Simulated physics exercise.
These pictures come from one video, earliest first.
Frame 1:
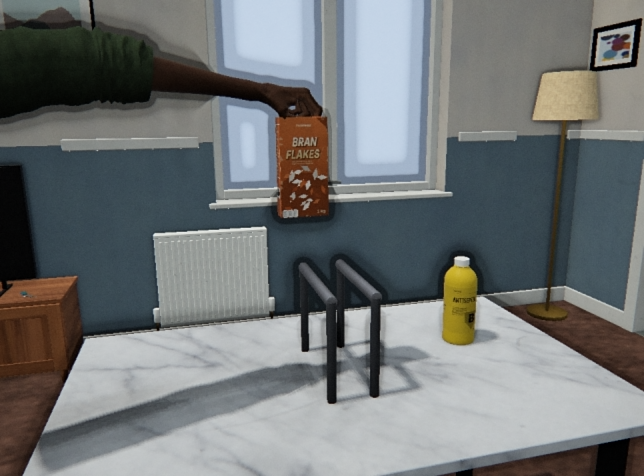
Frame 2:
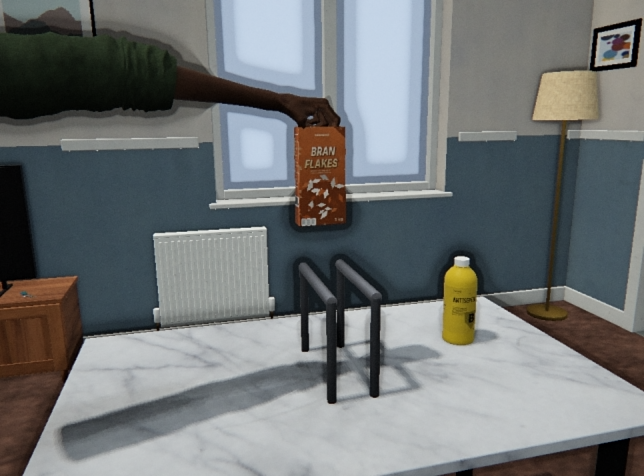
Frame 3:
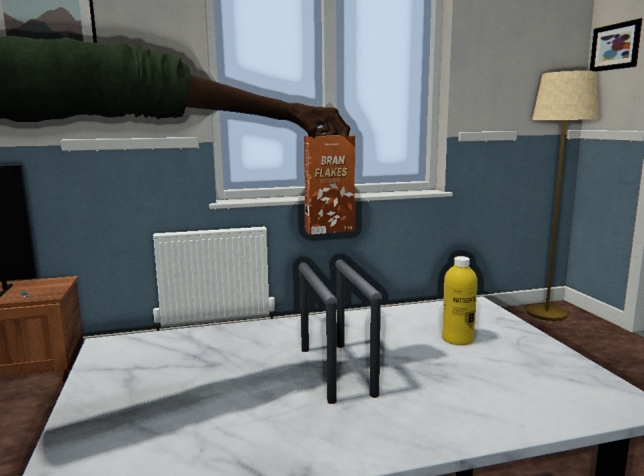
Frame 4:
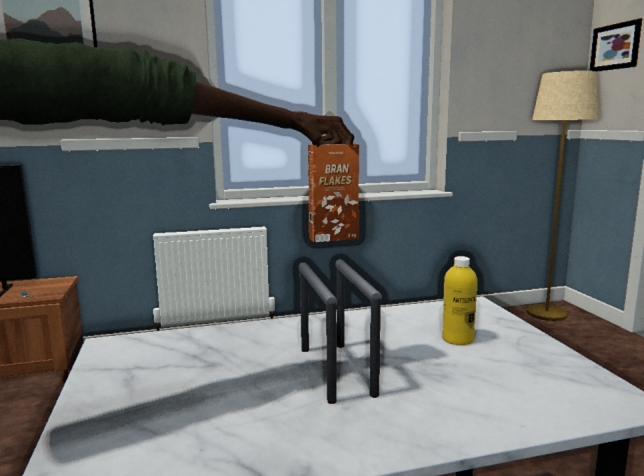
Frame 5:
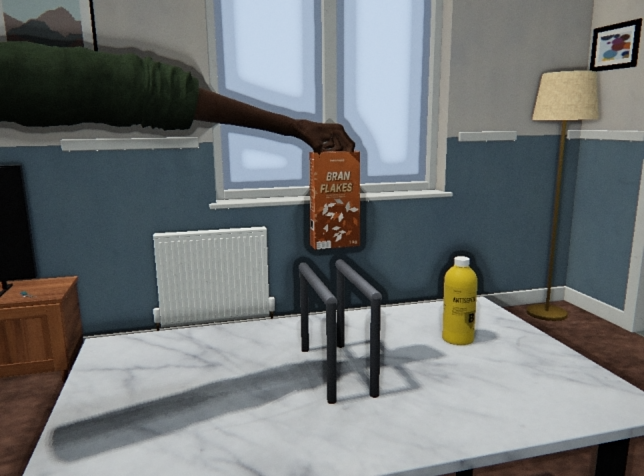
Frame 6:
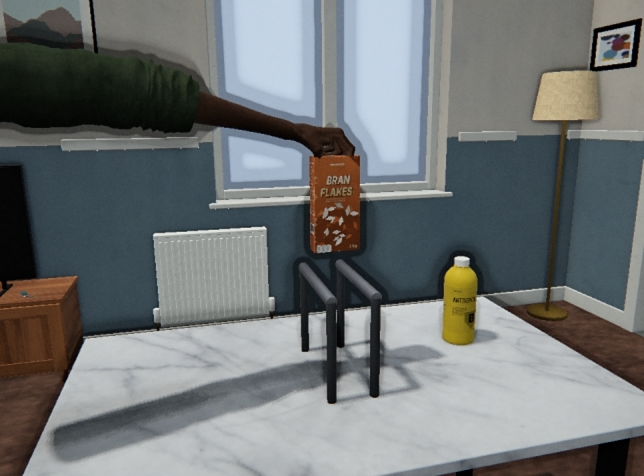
In a blue-and-white room, a hand carrying an orange Bran Flakes box slightly right and down above black bars on a marble table.
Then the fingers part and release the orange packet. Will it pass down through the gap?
It is retained.
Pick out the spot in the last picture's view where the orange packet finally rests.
Near pixel (335, 231).
Then, 0.20 s on from there, orange packet shifted a little near (335, 226).
Then, 0.30 s on from there, orange packet shifted a little near (335, 229).
Then, 0.40 s on from there, orange packet resting near (335, 230).
In the end, moved from the start, orange packet; yellow bottle unmoved. At the end, from the last picture's camera, orange packet near (335, 231). The packet is caught.
